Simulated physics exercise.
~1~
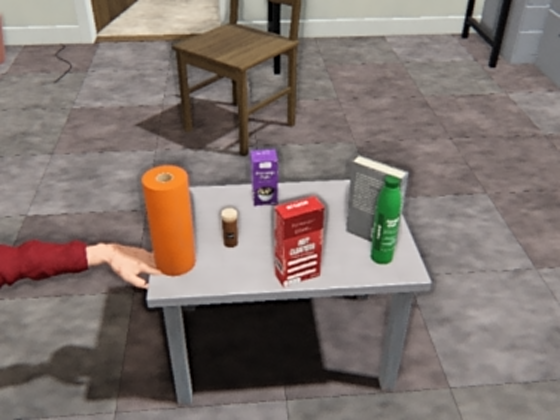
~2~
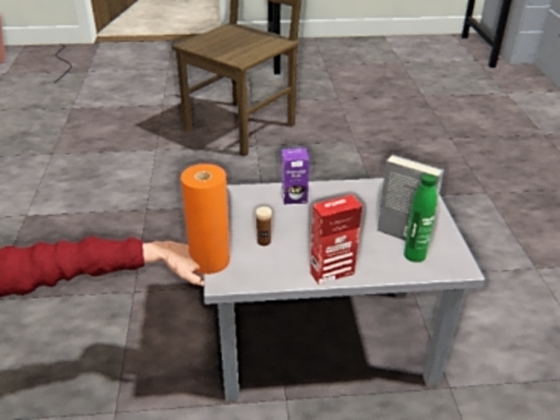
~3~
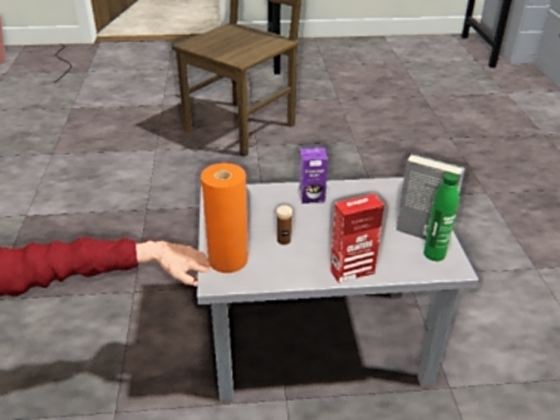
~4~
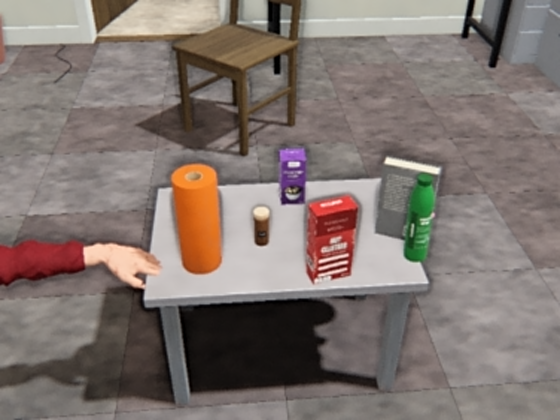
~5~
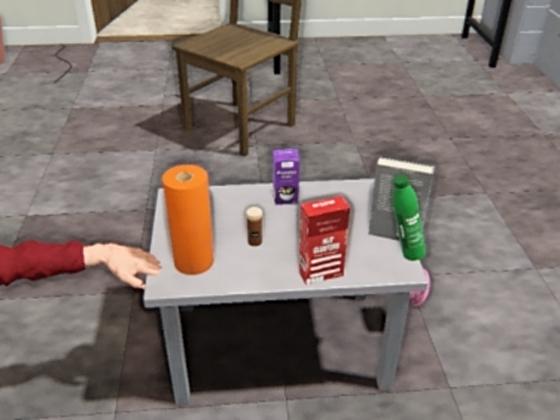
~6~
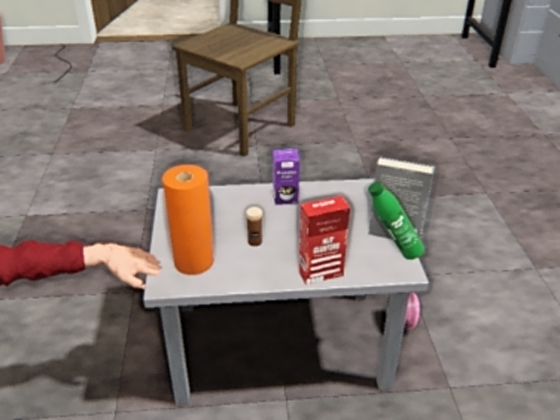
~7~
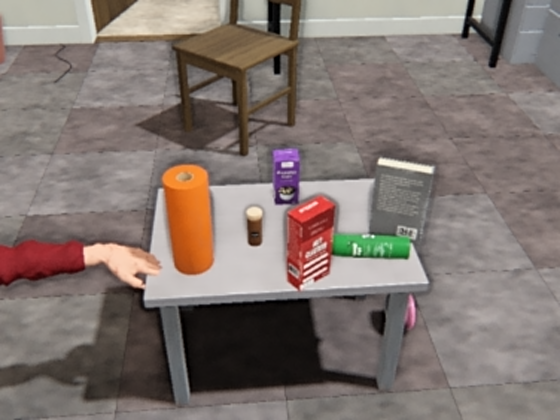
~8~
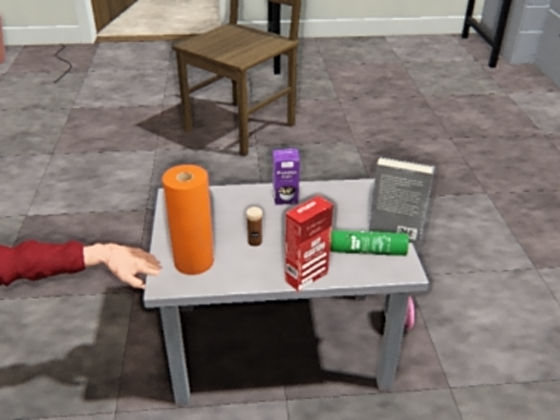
A hand in a red sleeve pushed a small grey table to the right and pulled it back left, shifting the things on it, and a pink tub dropped off while the green bottle tipped over and ended on its side behind the red packet.
